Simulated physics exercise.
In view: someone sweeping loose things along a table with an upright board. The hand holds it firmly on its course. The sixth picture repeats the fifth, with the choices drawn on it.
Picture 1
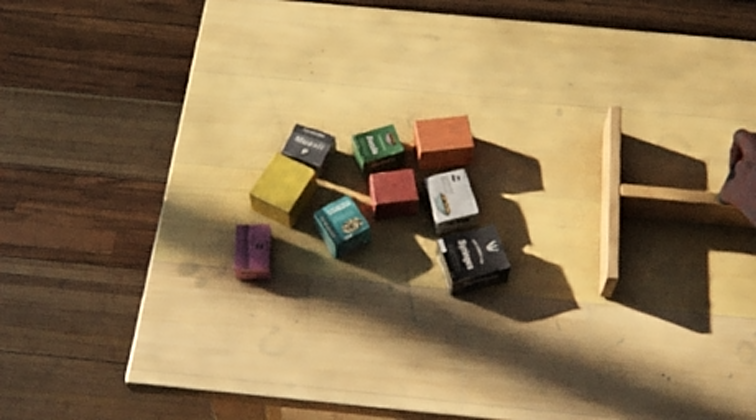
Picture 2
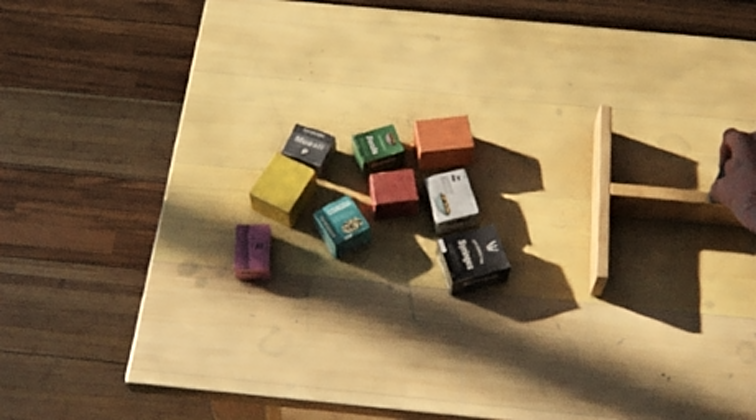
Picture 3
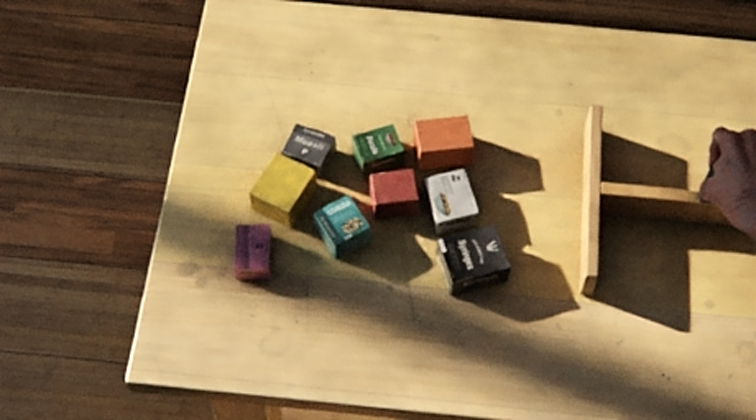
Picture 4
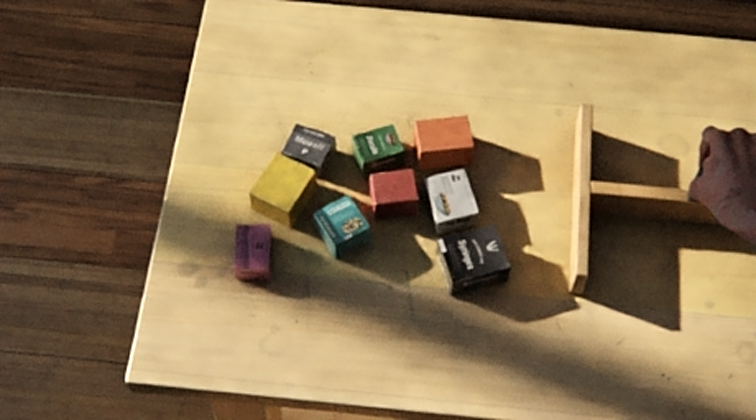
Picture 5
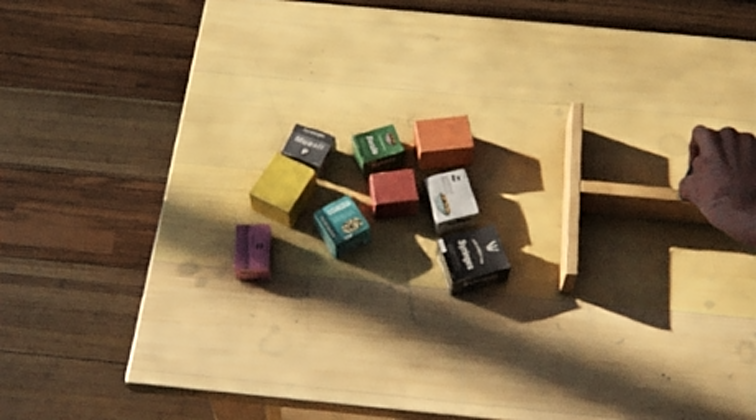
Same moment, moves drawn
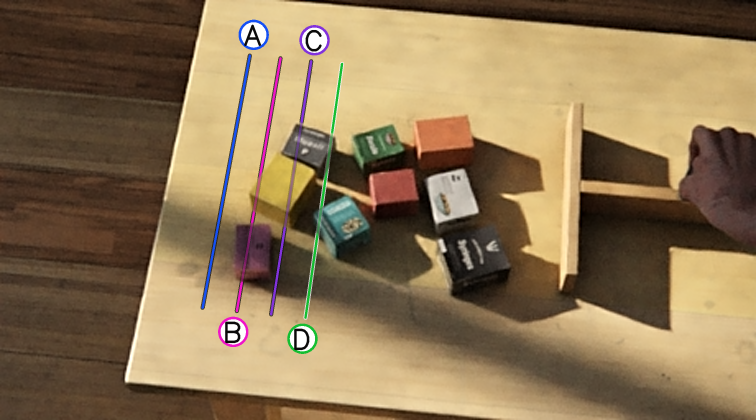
On a pale wooden table, nine small boxes in various colours sit in a loose cluster, with an upright board standing to their right. A hand grips the board's handle and pushes it slowly leftward, narrowing the gap a little, while the boxes stay still and untouched.
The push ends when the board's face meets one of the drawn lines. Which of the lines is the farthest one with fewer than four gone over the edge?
As far as mark B.
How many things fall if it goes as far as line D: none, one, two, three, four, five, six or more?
By then, none.
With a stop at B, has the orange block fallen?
By then, no.
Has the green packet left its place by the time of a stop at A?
Yes.
On the copy, A at (228, 175); B at (260, 178); C at (292, 181); D at (325, 184).
On B. First, board (462, 175); black box (418, 249); orange block (430, 139).
Then, board (348, 164); grey box (226, 142); yellow block (221, 186).
Finally, board (263, 156); yellow block over the edge; grey box over the edge; two fallen.
By contrast, A drops five; C is within the limit but short; D is within the limit but short.
